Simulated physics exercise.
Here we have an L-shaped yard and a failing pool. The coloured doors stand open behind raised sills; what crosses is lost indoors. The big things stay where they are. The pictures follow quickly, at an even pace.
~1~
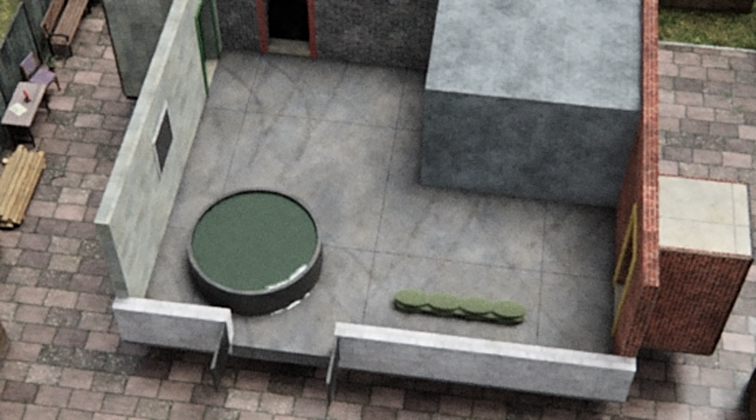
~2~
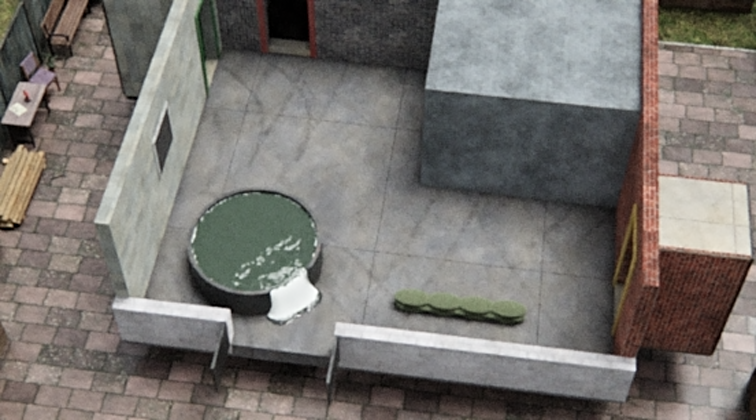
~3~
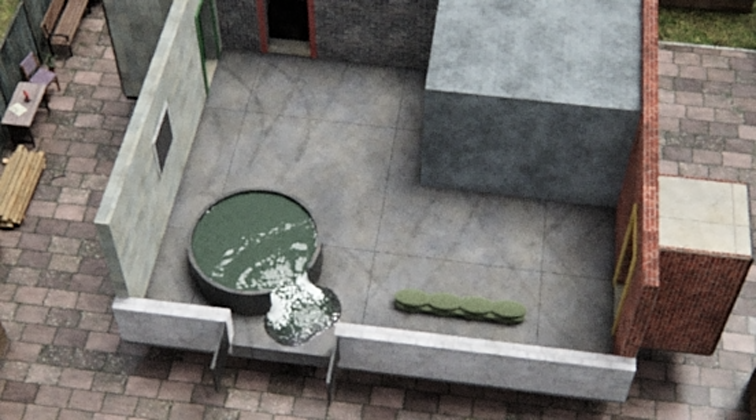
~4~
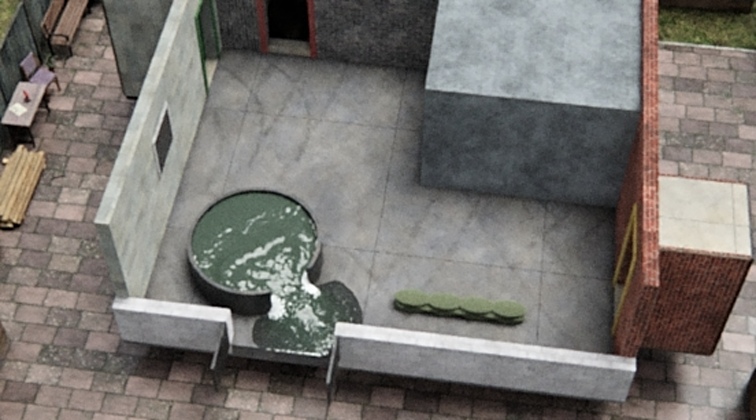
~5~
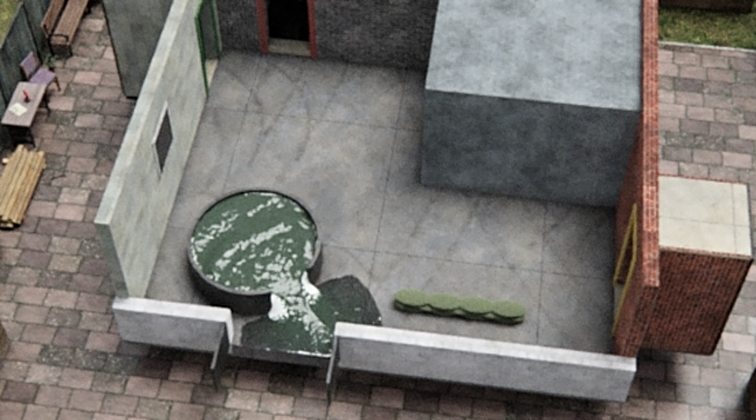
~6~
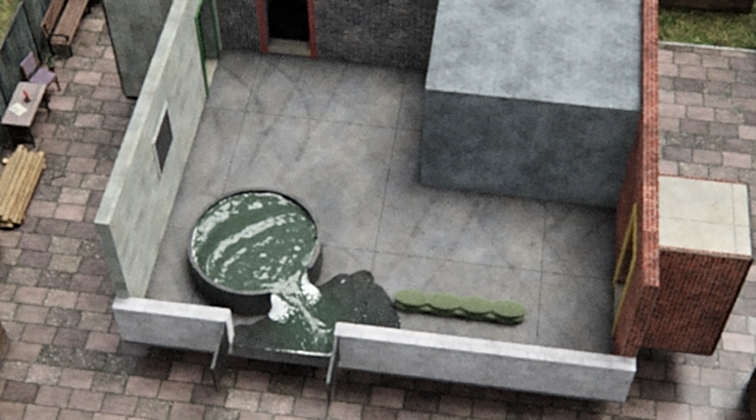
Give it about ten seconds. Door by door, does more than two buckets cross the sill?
The green door holds within the limit; the yellow door holds within the limit; the red door holds within the limit.
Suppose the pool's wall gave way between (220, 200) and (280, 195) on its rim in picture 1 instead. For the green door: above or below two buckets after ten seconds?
One by one: Green is over.
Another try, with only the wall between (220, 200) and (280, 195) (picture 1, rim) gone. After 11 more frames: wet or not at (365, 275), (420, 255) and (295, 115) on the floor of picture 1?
In turn: Dry, no water, covered.
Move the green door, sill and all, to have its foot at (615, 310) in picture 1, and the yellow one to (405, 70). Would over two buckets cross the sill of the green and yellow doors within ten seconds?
Green door lets more in; yellow door holds.
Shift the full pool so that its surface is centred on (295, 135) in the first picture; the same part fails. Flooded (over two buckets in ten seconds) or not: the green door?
Green door keeps below it.
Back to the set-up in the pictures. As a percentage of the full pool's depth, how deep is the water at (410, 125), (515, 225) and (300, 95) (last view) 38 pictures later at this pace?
In that order: 0, 6 and 0 per cent.
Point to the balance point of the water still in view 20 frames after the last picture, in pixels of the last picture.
Close to (335, 285).
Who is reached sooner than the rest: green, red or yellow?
The yellow door.
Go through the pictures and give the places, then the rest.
The first frame shows the round tank at (255, 241) is whole and still.
In the second frame, the front is at a hidden place, out from the gap at (292, 295).
In the third frame, the front is at a hidden place, out from the gap at (292, 296).
In the fourth frame, water pours out at (292, 296) and has run to a hidden place.
In the fifth frame, water pours out at (292, 296) and has run to a hidden place.
In the sixth frame, the front is at a hidden place, out from the gap at (292, 296).
A moment on, water covers 10 % of the floor; the green door not reached, the yellow door not reached, the red door not reached.
Next, water covers 15 % of the floor; the green door not reached, the yellow door not reached, the red door not reached.
Then, water covers 20 % of the floor; the green door not reached, the yellow door wet at the sill, nothing in, the red door not reached.
Later, water covers 30 % of the floor; the green door not reached, the yellow door wet at the sill, nothing in, the red door not reached.
In the end, water covers 50 % of the floor; the green door not reached, the yellow door wet at the sill, nothing in, the red door not reached.
